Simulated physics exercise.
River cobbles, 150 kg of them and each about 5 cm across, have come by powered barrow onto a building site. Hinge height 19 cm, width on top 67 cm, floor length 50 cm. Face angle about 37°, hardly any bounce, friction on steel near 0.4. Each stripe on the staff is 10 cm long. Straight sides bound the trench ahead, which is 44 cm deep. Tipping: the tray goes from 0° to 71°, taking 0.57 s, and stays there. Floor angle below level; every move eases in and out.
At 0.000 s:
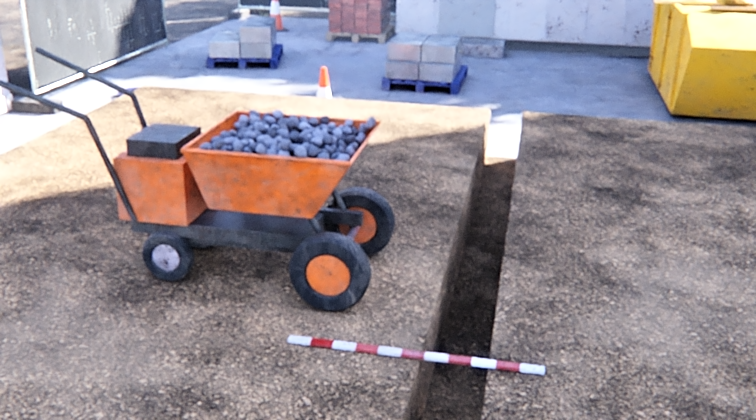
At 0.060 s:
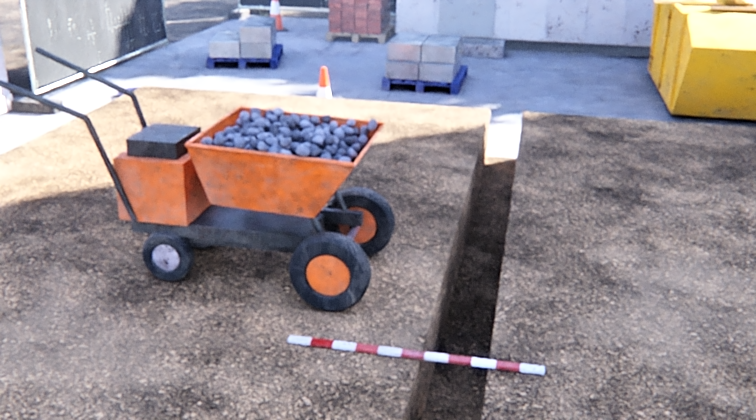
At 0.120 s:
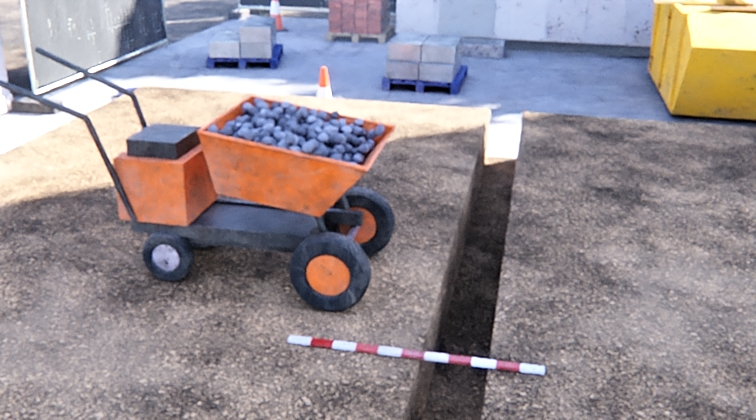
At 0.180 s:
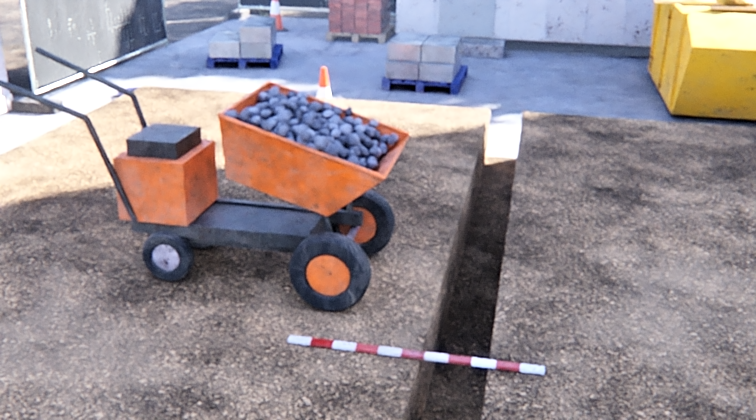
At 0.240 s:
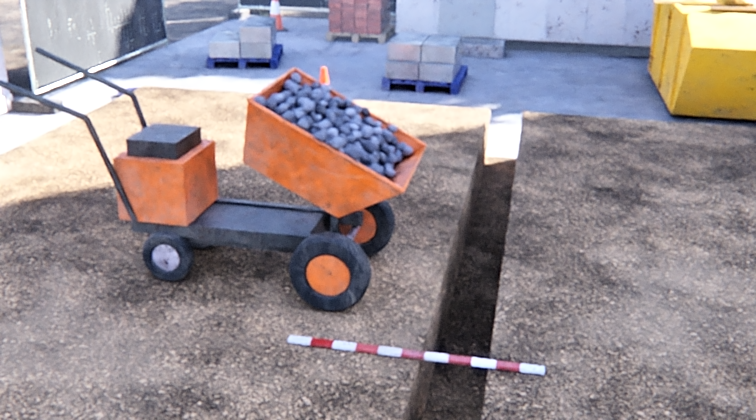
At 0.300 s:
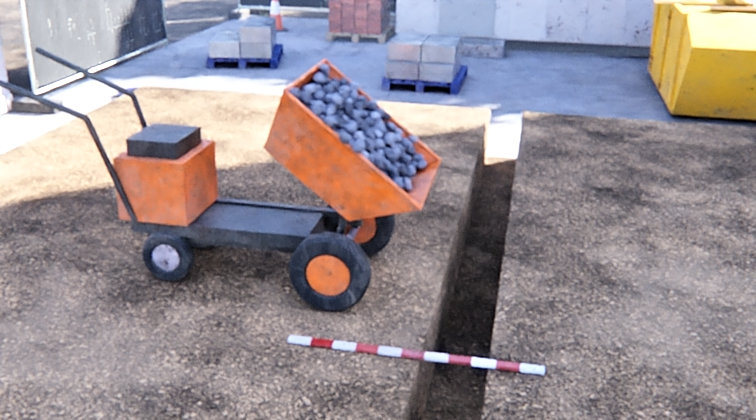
We see an orange powered barrow loaded with grey cobbles standing beside a narrow trench and a red-and-white staff; its tray tilts steadily forward to the right, rear end rising steeply, while the wheels stay in place.
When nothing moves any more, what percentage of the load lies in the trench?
33 %.
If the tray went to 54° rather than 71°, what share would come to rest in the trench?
It comes out at about 20 percent.
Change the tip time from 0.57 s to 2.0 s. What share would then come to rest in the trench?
Then some 70 per cent would.
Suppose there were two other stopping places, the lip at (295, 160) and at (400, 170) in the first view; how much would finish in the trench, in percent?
About 70 per cent from the first spot, about 5 from the second.
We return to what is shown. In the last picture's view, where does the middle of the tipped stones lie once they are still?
Their middle lands near (546, 299).
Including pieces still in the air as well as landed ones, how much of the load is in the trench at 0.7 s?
15 per cent or so by then.
After 0.4 s the floor is at 60°; 100 % in the tray; the foremost stones are at (448, 208).
After 0.7 s the floor is at 71°; 59 % in the tray, 13 % in the trench, 28 % past the trench; the foremost stones are at (538, 291).
After 1.0 s the floor is at 71°; 14 % in the tray, 18 % in the trench, 68 % past the trench; the foremost stones are past the picture's edge.
After 3.0 s the floor is at 71°; 0 % in the tray, 33 % in the trench, 67 % past the trench; the foremost stones are past the picture's edge.
